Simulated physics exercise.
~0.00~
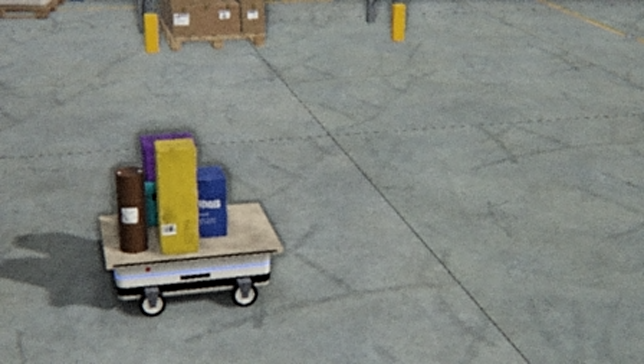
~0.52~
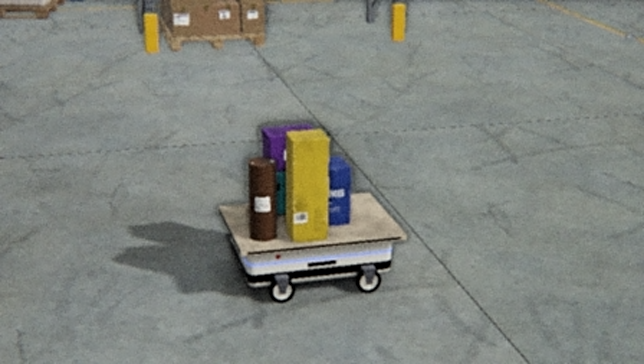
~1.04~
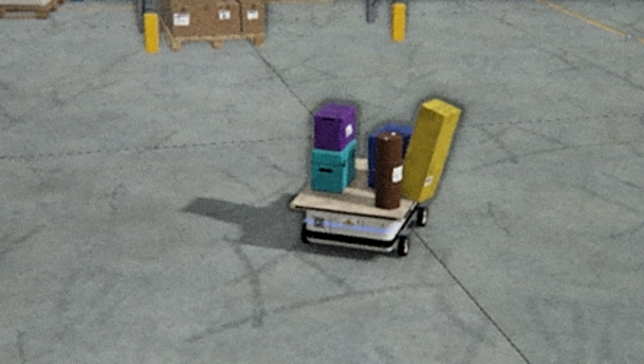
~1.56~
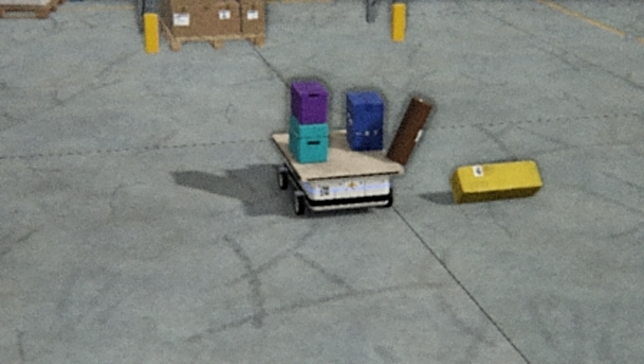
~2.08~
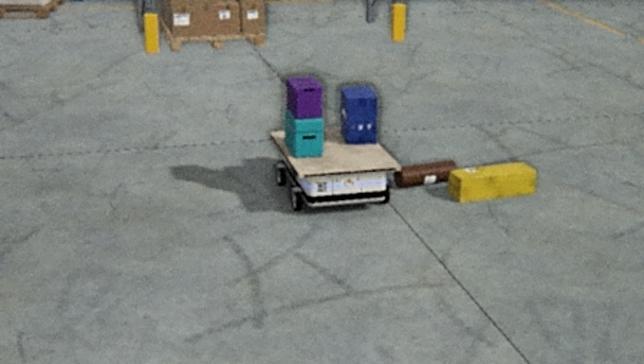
A still, raised view looks down on a grey concrete warehouse floor, with brown cartons and yellow posts along the back. At the left, a flat cart carries a brown canister, a tall yellow box in front, a blue box, and a purple tote stacked on a turquoise one. The cart rolls right, then swings away to its left, and the yellow box leans off the right edge. It lands on its side on the floor as the brown canister tips after it. The canister ends lying beside the yellow box, while the cart sits still with the other three upright aboard.
